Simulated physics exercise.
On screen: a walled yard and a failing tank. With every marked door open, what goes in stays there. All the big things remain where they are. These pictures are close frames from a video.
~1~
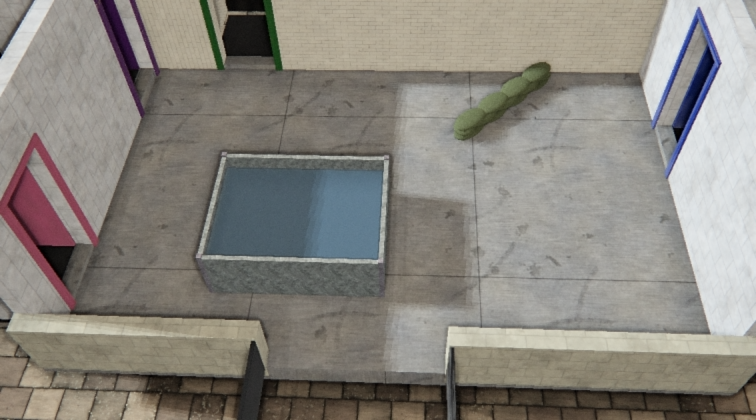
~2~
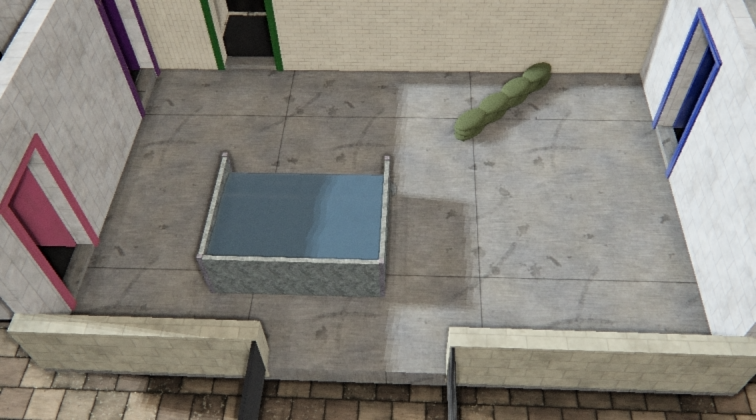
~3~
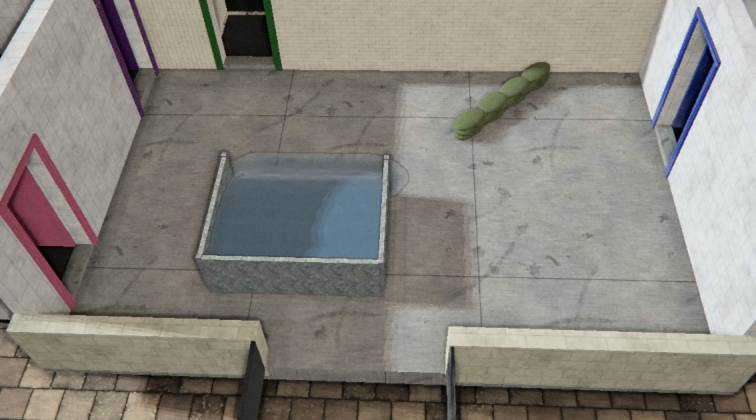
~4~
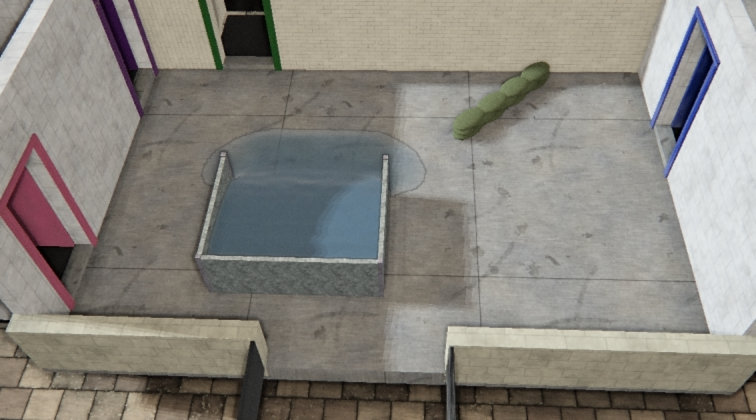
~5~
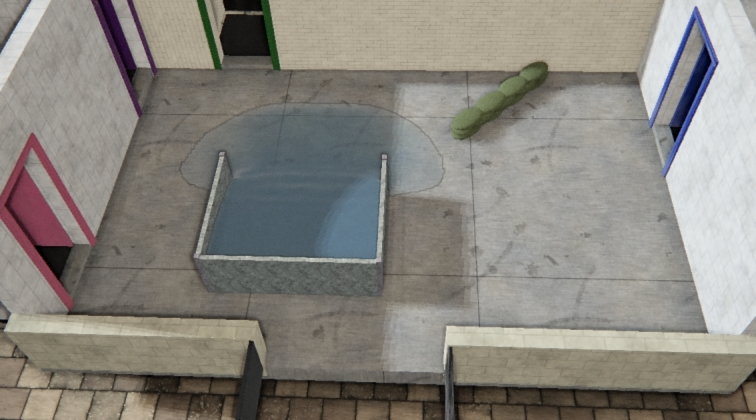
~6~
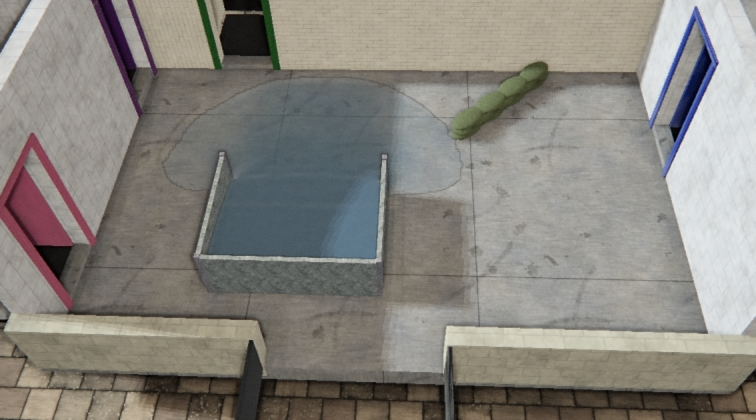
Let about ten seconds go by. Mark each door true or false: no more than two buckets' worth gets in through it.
Blue door: True, pink door: False, green door: False, purple door: False.
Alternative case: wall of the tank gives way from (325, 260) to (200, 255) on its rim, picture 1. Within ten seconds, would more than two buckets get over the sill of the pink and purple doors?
The pink door tops the limit, while the purple door stays within the limit.
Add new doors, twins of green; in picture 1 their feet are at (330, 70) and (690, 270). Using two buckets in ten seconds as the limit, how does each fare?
In order: Exceeds it, falls short.
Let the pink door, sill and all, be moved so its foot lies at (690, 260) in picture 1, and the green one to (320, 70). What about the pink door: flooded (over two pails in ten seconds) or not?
In that case the pink one stays unflooded.
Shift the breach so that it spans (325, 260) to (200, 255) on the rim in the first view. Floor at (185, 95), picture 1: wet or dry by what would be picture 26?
Answer: Awash.
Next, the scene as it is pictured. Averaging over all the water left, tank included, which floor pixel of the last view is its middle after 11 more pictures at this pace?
The water centres close to (320, 135).
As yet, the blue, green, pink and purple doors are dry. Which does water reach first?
First in line is the green one.
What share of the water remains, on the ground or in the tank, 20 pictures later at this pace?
Roughly 92 per cent.
A moment on, water covers 30 % of the floor; the blue door not reached, the pink door not reached, the green door over two buckets in, the purple door not reached.
Next, water covers 35 % of the floor; the blue door not reached, the pink door not reached, the green door far over two buckets in, the purple door wet at the sill, nothing in.
Then, water covers 45 % of the floor; the blue door not reached, the pink door not reached, the green door far over two buckets in, the purple door over two buckets in.
Later, water covers 70 % of the floor; the blue door wet at the sill, nothing in, the pink door wet at the sill, nothing in, the green door far over two buckets in, the purple door over two buckets in.
In the end, water covers 75 % of the floor; the blue door wet at the sill, nothing in, the pink door over two buckets in, the green door far over two buckets in, the purple door over two buckets in.
